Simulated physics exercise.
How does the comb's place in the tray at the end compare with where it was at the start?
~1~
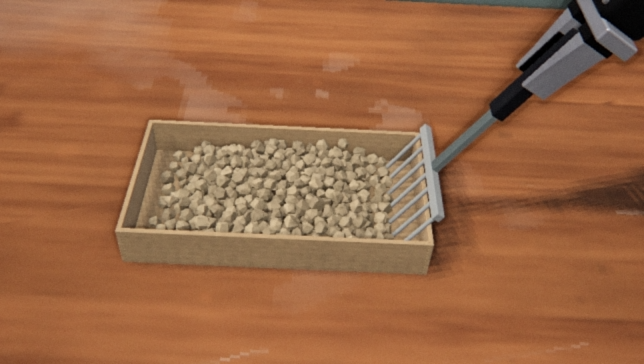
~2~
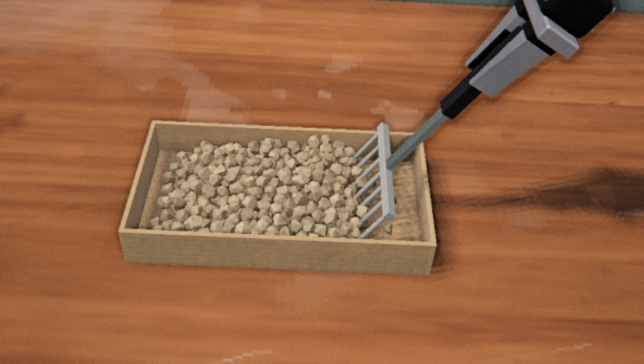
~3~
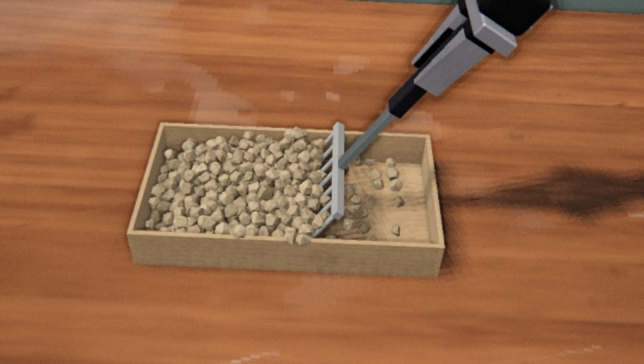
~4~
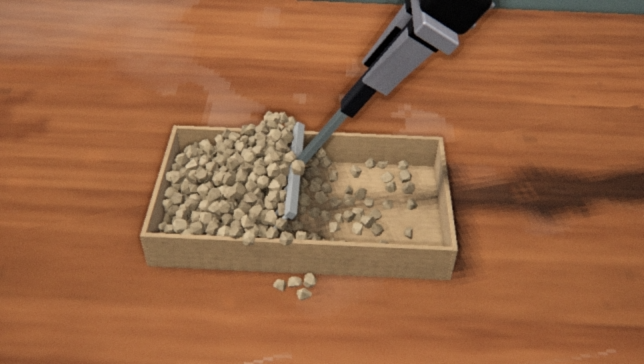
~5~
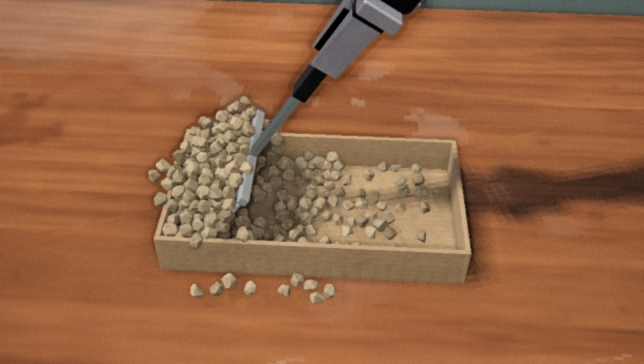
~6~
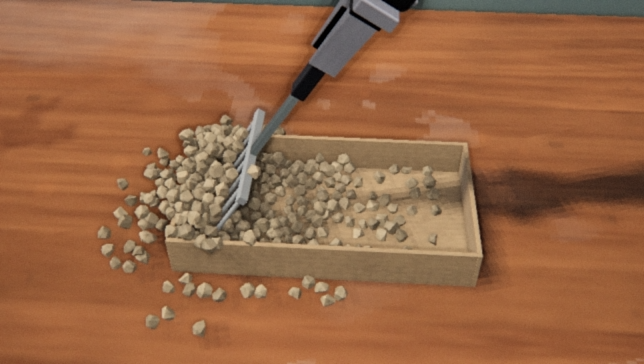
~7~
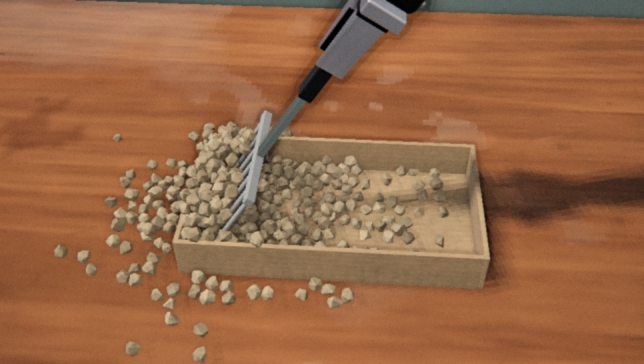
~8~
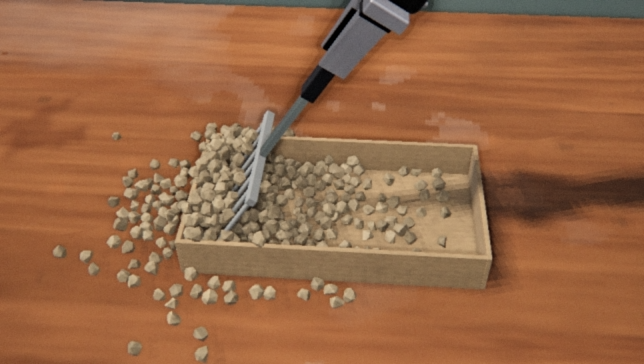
At the start the comb is at the right end of the tray, and at the end it rests farther left, near the left end among the heaped pebbles.
